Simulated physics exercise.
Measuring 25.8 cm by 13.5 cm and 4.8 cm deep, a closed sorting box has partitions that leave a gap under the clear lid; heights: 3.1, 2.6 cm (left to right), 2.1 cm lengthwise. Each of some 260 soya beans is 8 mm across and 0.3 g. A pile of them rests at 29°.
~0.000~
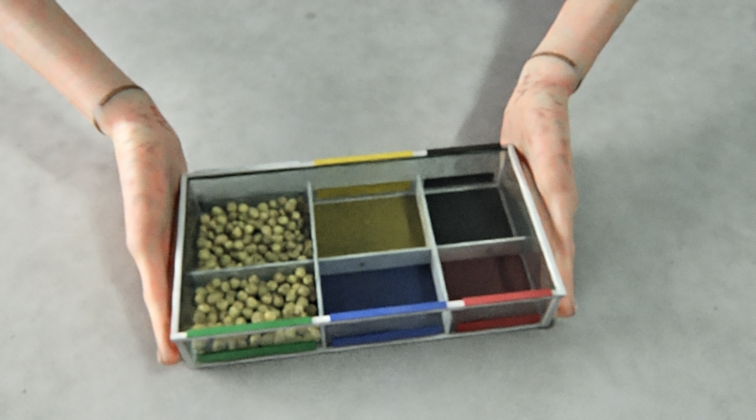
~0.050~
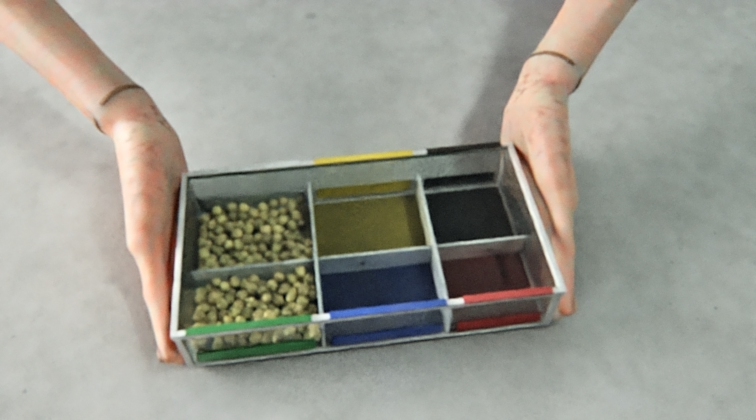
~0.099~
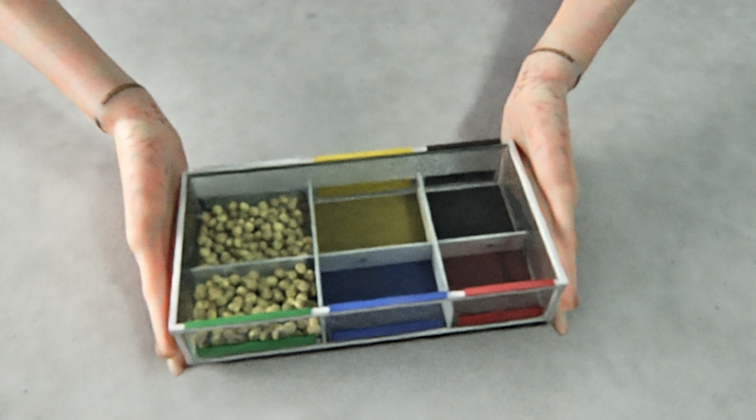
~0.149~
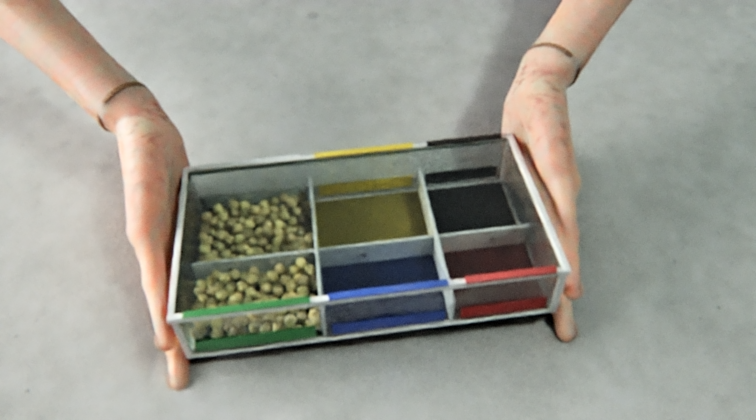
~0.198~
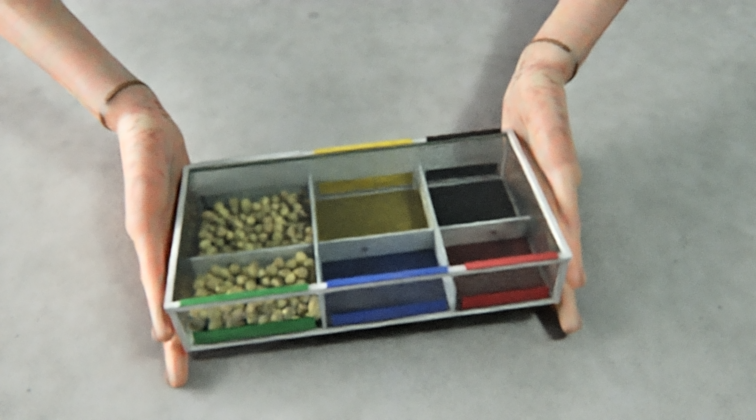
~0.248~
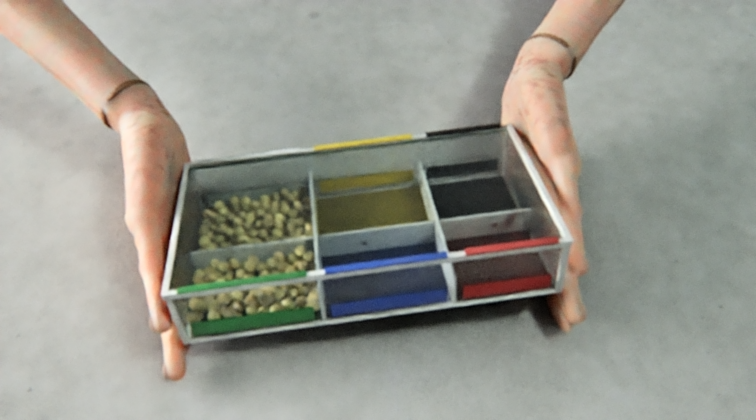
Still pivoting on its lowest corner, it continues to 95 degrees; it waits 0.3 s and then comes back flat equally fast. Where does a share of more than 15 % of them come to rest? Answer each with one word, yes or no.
Red: No. Blue: No. Green: No. Yellow: No. White: Yes. Black: No.
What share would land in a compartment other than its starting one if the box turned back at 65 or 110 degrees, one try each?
5 and 50 %.
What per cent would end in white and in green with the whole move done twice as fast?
That gives white 100 percent and green 0 percent.
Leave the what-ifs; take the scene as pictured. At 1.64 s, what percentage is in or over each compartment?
Shares - red: 0, blue: 0, green: 15, yellow: 0, white: 85, black: 0.
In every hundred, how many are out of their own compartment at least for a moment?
45 %, roughly.
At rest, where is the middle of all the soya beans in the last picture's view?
Somewhere near (247, 224) in the last picture.
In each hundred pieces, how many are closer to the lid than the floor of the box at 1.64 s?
Around 50 %.
After 1.64 s, tilt 95 degrees; green 15 %, white 85 %.
After 2.57 s, tilt 48 degrees; green 5 %, white 95 %.
After 3.49 s, tilt 0 degrees; green 5 %, white 95 %.
By 3.9 s all is still; red 0 %, blue 0 %, green 5 %, yellow 0 %, white 95 %, black 0 %.
